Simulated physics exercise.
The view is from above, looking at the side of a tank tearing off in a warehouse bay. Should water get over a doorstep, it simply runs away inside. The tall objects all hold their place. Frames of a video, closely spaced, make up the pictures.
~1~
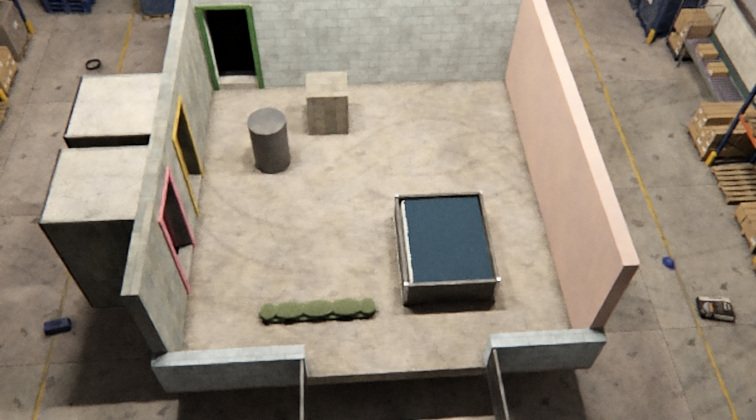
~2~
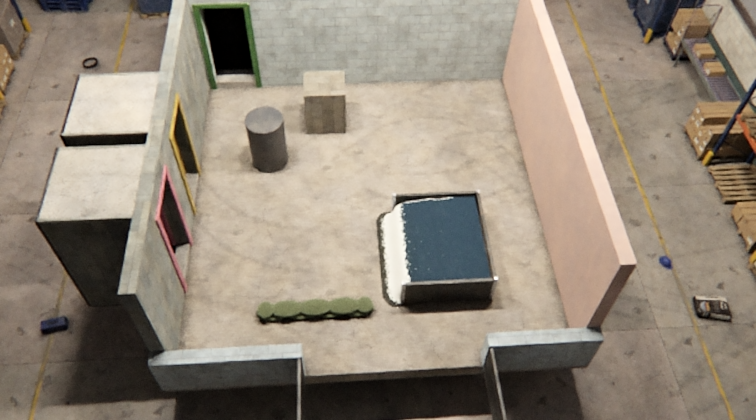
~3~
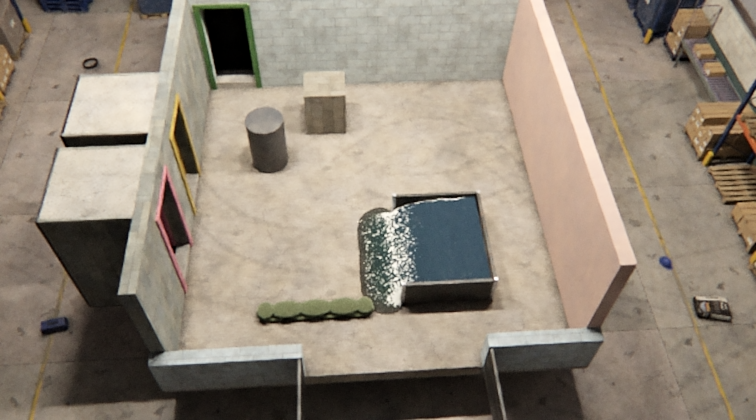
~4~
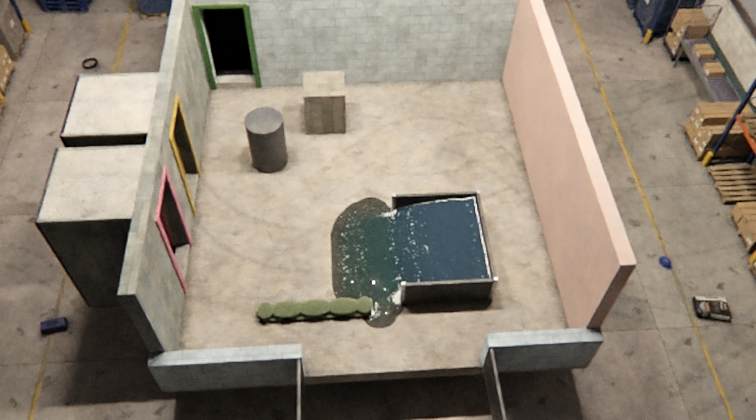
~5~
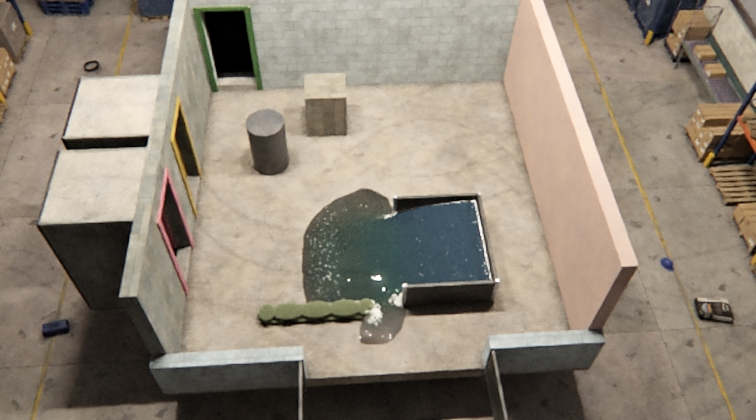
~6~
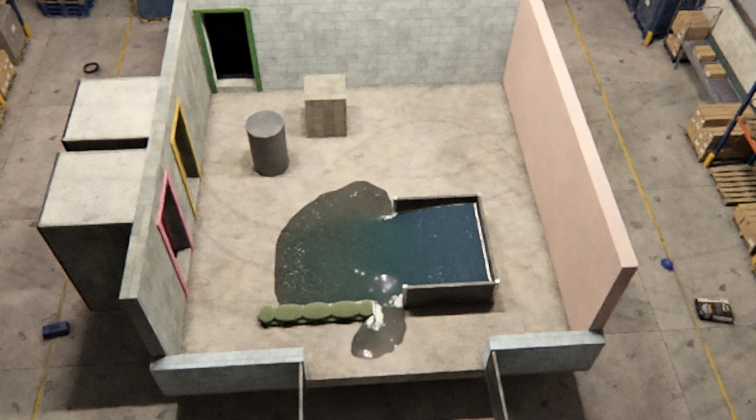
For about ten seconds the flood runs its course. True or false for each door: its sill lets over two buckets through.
The pink door true; the green door false; the yellow door true.
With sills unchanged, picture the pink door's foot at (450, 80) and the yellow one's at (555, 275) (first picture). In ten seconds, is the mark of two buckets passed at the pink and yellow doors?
My take: The pink door stays inside the limit while the yellow door stays inside the limit.
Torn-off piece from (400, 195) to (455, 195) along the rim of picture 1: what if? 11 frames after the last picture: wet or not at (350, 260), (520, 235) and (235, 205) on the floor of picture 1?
In turn: Untouched, untouched, untouched.
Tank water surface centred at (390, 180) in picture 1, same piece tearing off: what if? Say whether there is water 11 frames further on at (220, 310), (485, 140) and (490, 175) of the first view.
Taking them in the order asked: Inundated, then spared, then spared.
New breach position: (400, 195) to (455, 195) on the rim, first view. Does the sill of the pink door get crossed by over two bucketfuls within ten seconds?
My take is that pink door doesn't reach it.
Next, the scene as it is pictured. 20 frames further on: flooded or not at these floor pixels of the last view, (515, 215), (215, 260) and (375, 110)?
First spot not wet, second inundated, third not wet.
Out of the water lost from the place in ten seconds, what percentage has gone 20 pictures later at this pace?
Near 65 %.
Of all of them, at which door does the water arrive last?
I pick the green door.
A moment on, water covers 30 % of the floor; the pink door wet at the sill, nothing in, the green door not reached, the yellow door not reached.
Next, water covers 35 % of the floor; the pink door over two buckets in, the green door not reached, the yellow door under two buckets in.
Then, water covers 40 % of the floor; the pink door far over two buckets in, the green door not reached, the yellow door over two buckets in.
Later, water covers 55 % of the floor; the pink door far over two buckets in, the green door wet at the sill, nothing in, the yellow door over two buckets in.
In the end, water covers 85 % of the floor; the pink door far over two buckets in, the green door wet at the sill, nothing in, the yellow door over two buckets in.
